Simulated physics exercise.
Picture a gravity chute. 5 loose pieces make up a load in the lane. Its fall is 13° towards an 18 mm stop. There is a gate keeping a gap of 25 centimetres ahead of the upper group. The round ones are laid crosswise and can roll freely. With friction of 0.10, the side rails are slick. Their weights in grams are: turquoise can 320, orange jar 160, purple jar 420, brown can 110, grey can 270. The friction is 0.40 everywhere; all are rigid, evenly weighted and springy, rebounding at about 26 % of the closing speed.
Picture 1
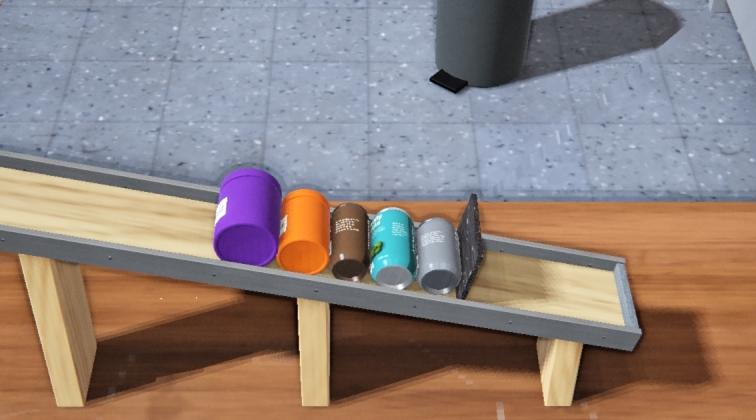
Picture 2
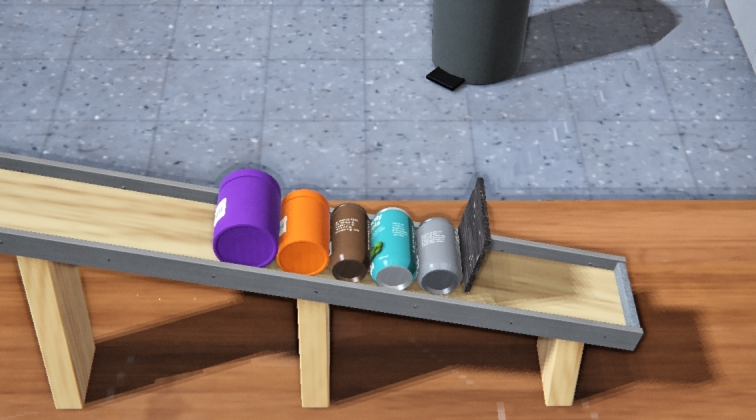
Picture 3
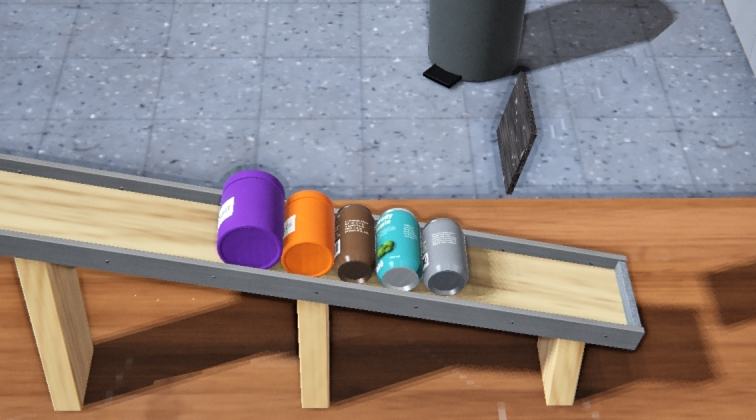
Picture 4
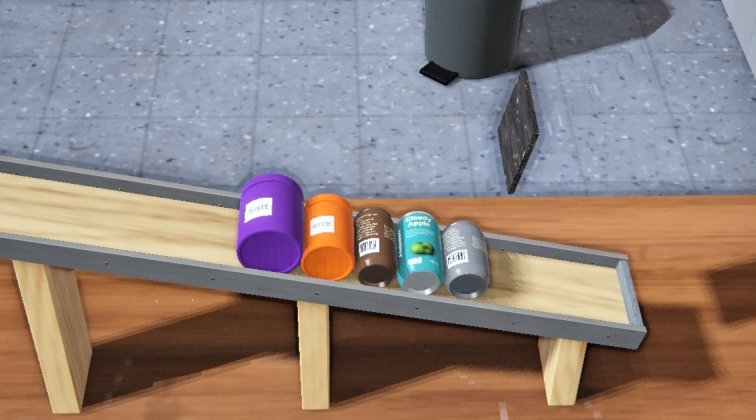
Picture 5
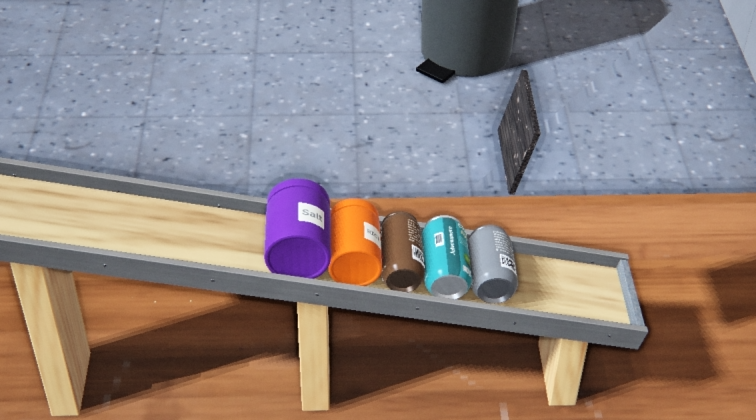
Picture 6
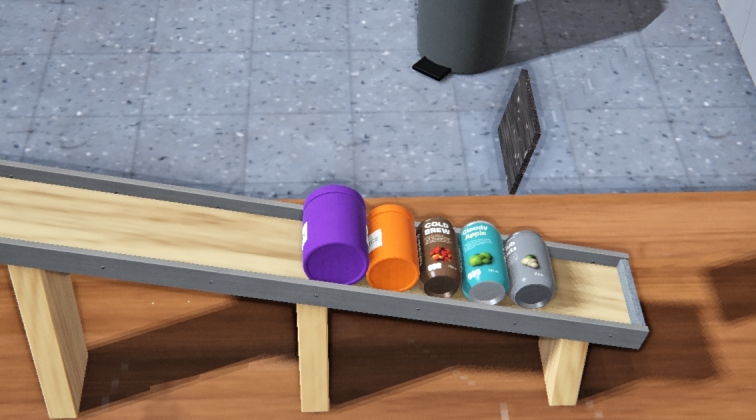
A purple jar, an orange jar and brown, turquoise and grey cans sat behind a dark gate, then rolled together down the sloping wooden lane to the right once it opened.
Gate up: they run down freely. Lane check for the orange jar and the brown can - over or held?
As I see it, orange jar: In; brown can: In.
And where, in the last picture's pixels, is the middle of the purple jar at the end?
It finishes around (477, 257).
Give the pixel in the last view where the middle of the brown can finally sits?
About (572, 278).
Then, 0.10 s later than the last frame, leader 6 cm from the stop; brown can near (484, 265); orange jar near (438, 255).
Then, 0.20 s later than the last frame, orange jar near (491, 263); brown can near (533, 272).
Then, 0.30 s later than the last frame, grey can now over the stop; brown can near (559, 276); orange jar near (502, 265).
Then, 0.50 s later than the last frame, orange jar near (530, 269); brown can at a standstill near (572, 278).
When it is over, over the stop, grey can; the other 4 in the lane. In the last view, orange jar near (530, 269), brown can near (572, 278).
